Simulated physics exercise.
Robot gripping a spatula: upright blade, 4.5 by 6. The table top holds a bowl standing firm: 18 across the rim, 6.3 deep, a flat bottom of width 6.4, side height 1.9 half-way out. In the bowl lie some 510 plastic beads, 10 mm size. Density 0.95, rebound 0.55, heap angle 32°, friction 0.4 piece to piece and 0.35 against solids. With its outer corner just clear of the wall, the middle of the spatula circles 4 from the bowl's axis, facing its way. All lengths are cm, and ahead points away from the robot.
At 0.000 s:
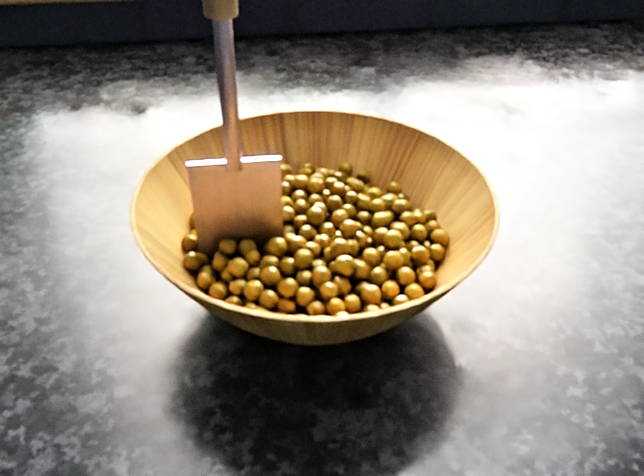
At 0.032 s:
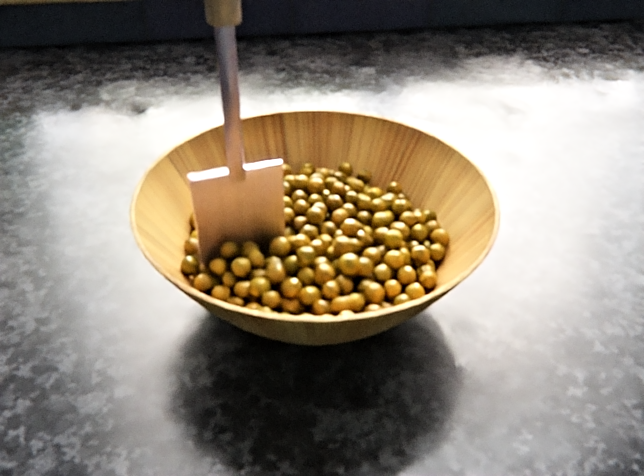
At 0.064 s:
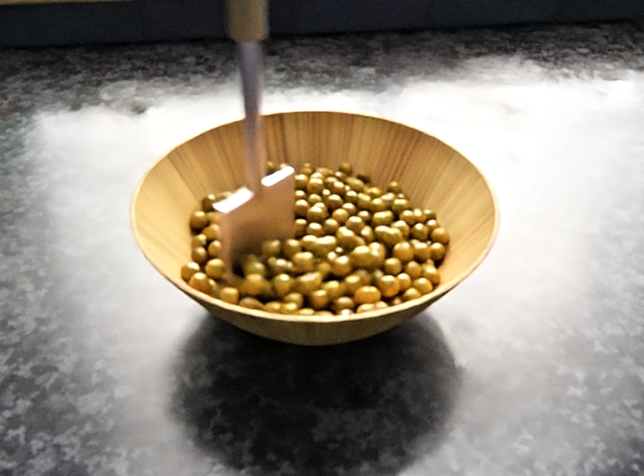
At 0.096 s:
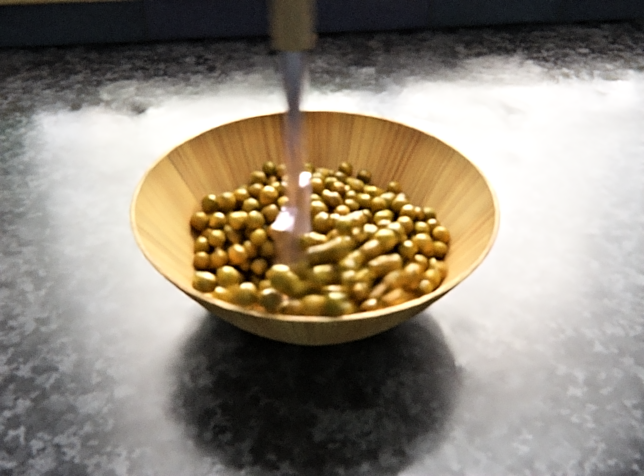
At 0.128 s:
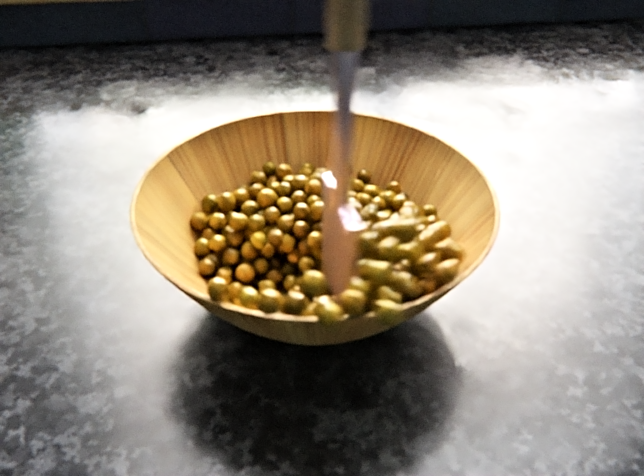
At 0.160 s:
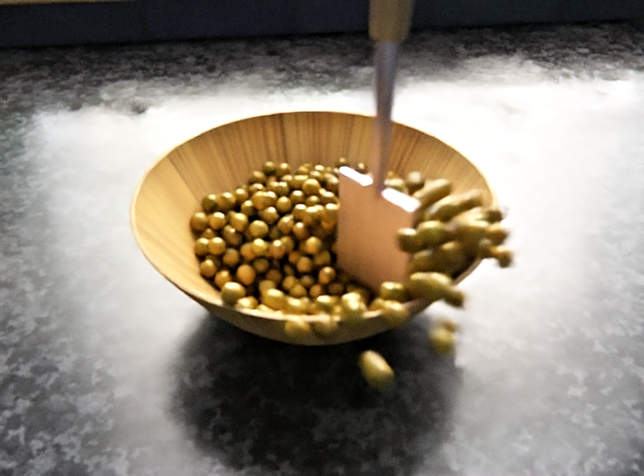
A spatula sweeps rightward through a wooden bowl of golden beads, pushing some over the rim.
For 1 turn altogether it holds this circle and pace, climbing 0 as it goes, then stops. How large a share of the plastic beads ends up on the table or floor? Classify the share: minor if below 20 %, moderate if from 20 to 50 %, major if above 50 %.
Moderate, from 20 to 50 %.
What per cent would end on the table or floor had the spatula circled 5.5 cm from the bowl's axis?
In that case roughly 0 per cent.
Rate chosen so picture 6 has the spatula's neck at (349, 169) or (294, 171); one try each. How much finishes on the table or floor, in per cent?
Well, about 25 percent the first time and about 10 percent the second.
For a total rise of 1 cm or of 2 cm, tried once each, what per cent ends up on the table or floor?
Trial one: Roughly 25 %; trial two: Roughly 15 %.
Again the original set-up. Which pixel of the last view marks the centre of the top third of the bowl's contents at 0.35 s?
(231, 164).
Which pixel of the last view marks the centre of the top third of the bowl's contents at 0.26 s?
About (365, 161) in the last picture.
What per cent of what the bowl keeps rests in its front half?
Around 65 per cent of what the bowl keeps.
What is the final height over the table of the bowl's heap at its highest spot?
It reaches some 6.5 cm above the table.
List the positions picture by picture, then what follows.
In the first picture, spatula neck at (232, 133), 0° round; upper third of the load around (317, 229), from x 190 to 440, top at y 170; 506 in the bowl.
In the second picture, spatula neck at (234, 141), 12° round; upper third of the load around (316, 232), from x 190 to 440, top at y 170.
In the third picture, spatula neck at (255, 159), 40° round; upper third of the load around (318, 246), from x 190 to 440, top at y 170.
In the fourth picture, spatula neck at (295, 171), 68° round; upper third of the load around (338, 249), from x 200 to 440, top at y 170.
In the fifth picture, spatula neck at (341, 171), 97° round; upper third of the load around (369, 245), from x 200 to 455, top at y 170; 501 in the bowl, 5 in flight or on the tool.
In the sixth picture, spatula neck at (380, 159), 126° round; upper third of the load around (410, 226), from x 200 to 505, top at y 165; 492 in the bowl, 14 in flight or on the tool.
By 0.26 s, 212° round, highest piece 10 above the table; 448 in the bowl, 11 on the table or floor, 47 in flight or on the tool.
By 0.35 s, 299° round, highest piece 12 above the table; 402 in the bowl, 57 on the table or floor, 47 in flight or on the tool.
By 0.60 s, 0° round, highest piece 7 above the table; 344 in the bowl, 158 on the table or floor, 4 in flight or on the tool.
By 1.30 s, 0° round, highest piece 6 above the table; 344 in the bowl, 162 on the table or floor.
Final count, 344 in the bowl, 162 on the table or floor. That is 32 % on the table or floor.
